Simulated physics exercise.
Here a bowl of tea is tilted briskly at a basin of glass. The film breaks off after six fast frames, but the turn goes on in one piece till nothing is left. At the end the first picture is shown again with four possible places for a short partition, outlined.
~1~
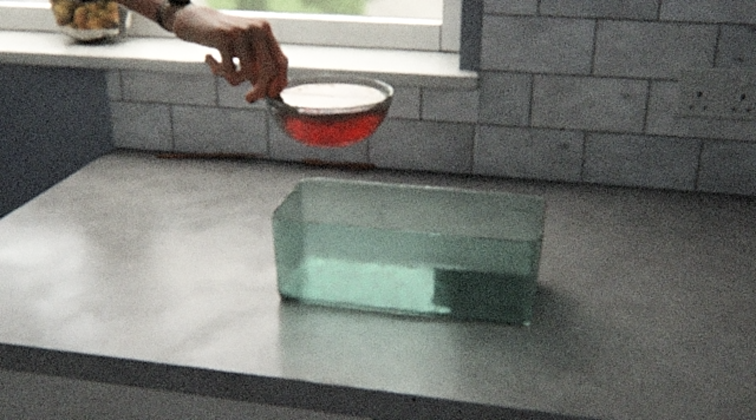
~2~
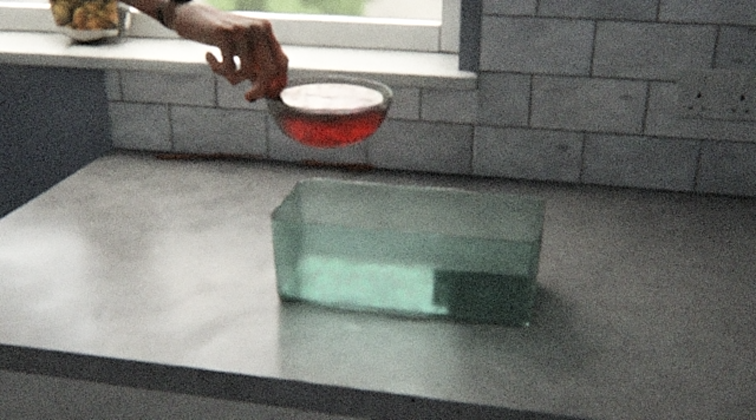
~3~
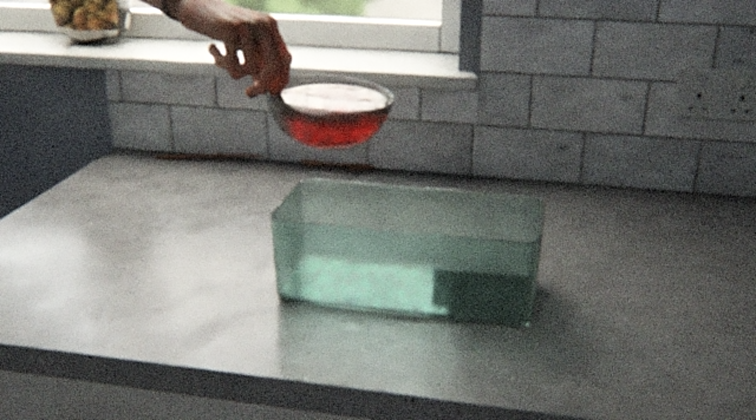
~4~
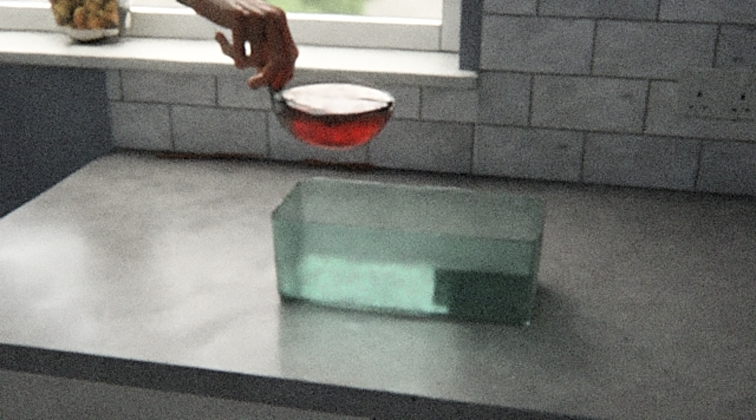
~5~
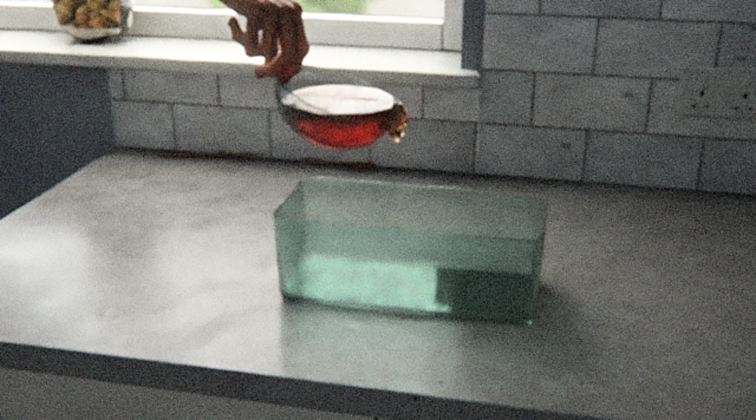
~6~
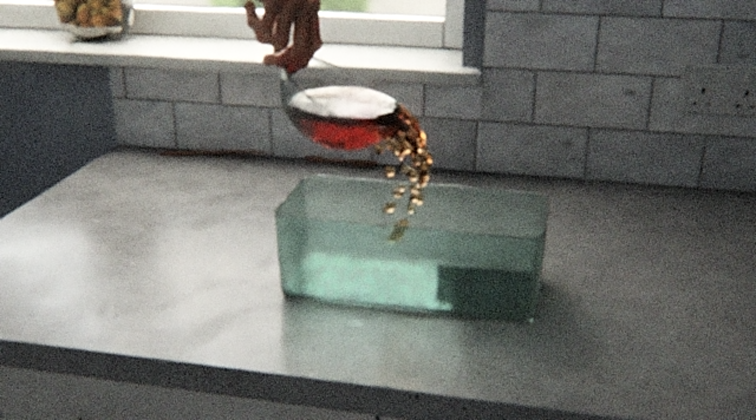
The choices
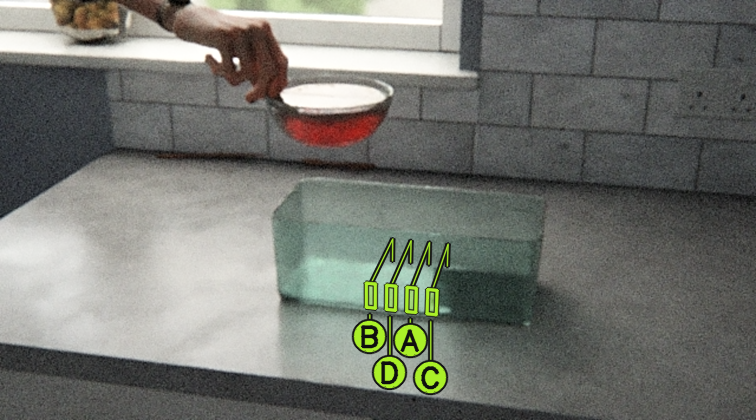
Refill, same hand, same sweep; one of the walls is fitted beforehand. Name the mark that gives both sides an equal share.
The best slot is C.
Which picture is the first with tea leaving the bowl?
In picture 4.
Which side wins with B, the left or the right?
The right side.
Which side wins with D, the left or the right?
The right one.
In lime, A at (410, 318); B at (369, 314); C at (430, 321); D at (389, 316).
Choosing A, about 29 % ends left of the wall and 71 % right of it.
Choosing B, about 6 % ends left of the wall and 94 % right of it.
Choosing C, about 50 % ends left of the wall and 49 % right of it.
Choosing D, about 15 % ends left of the wall and 84 % right of it.
